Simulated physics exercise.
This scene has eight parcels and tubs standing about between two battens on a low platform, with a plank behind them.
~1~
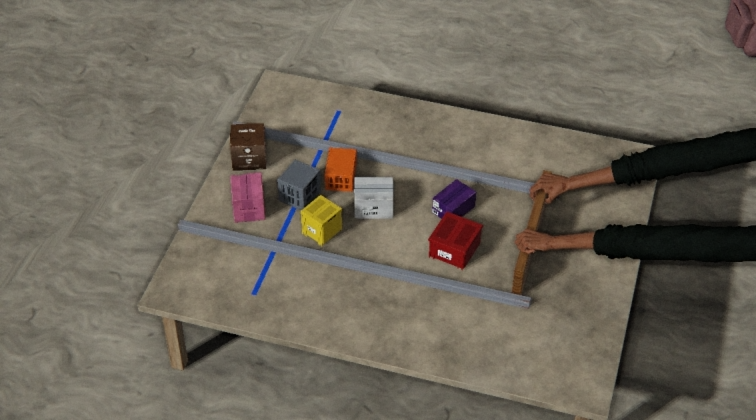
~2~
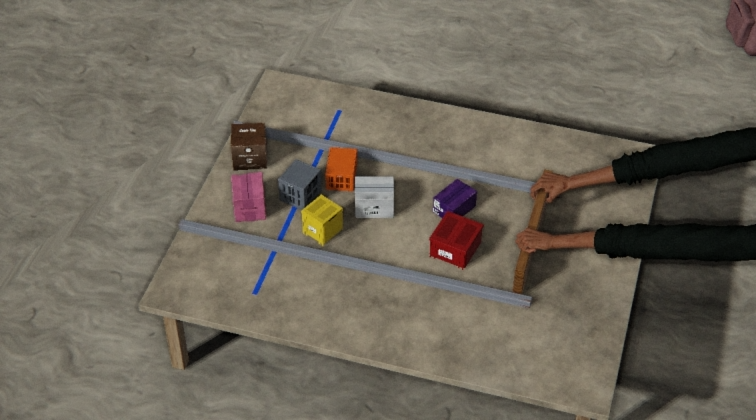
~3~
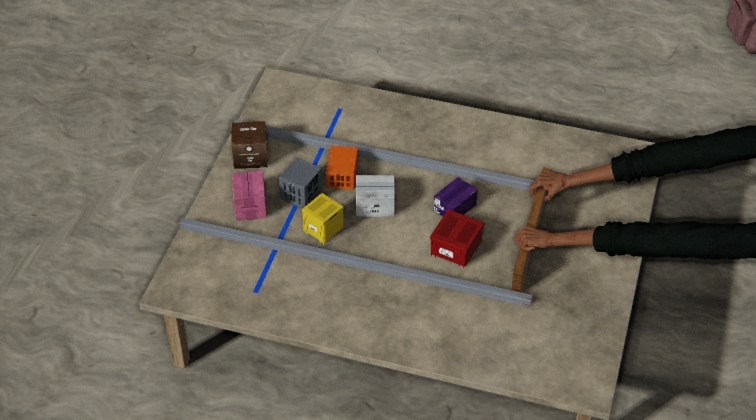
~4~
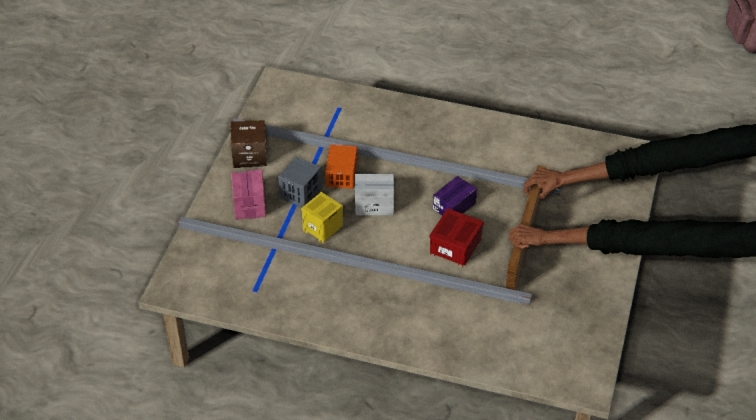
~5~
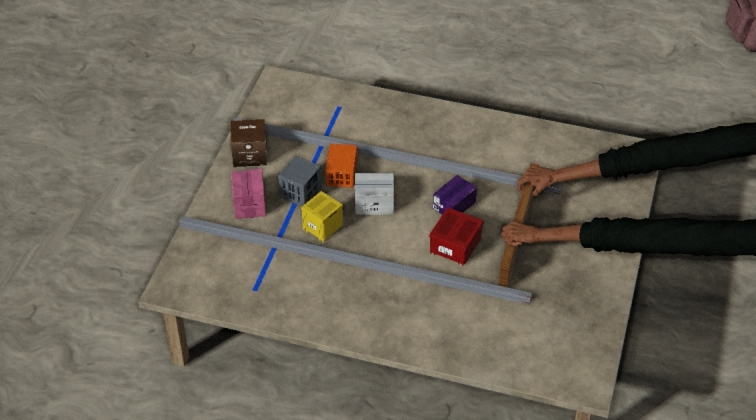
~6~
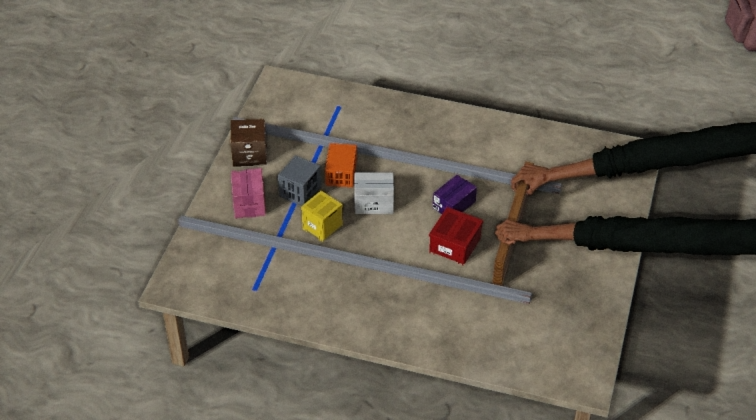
On a low wooden platform, eight small coloured boxes and crates stand scattered between two grey battens, some beyond a blue line of tape. Two hands grip a wooden plank at the right, holding it nearly still at first, then slide it slightly left toward the boxes, which stay in place.
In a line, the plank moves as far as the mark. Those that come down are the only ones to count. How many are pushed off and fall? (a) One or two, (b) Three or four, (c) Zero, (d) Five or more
(c) Zero.
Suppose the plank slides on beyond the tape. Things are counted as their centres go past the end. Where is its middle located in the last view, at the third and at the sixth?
First: Around (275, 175). Next: Around (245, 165).
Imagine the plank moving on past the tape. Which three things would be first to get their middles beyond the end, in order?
Going first is the pink parcel, next the grey crate, last the brown box.
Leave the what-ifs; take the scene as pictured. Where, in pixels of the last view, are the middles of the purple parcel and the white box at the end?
Purple parcel: (294, 168); white box: (258, 169).
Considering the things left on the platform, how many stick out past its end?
1.
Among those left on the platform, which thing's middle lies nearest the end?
The pink parcel, it is.
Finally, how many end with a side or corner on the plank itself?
Number: 2.
A little later, none off yet; brown box at rest near (249, 143); pink parcel at rest near (248, 193); grey crate at rest near (300, 181).
Next, none off yet; brown box at rest near (249, 143); pink parcel at rest near (248, 193); grey crate shifted a little near (294, 180).
When it is over, the number that fall off is zero.
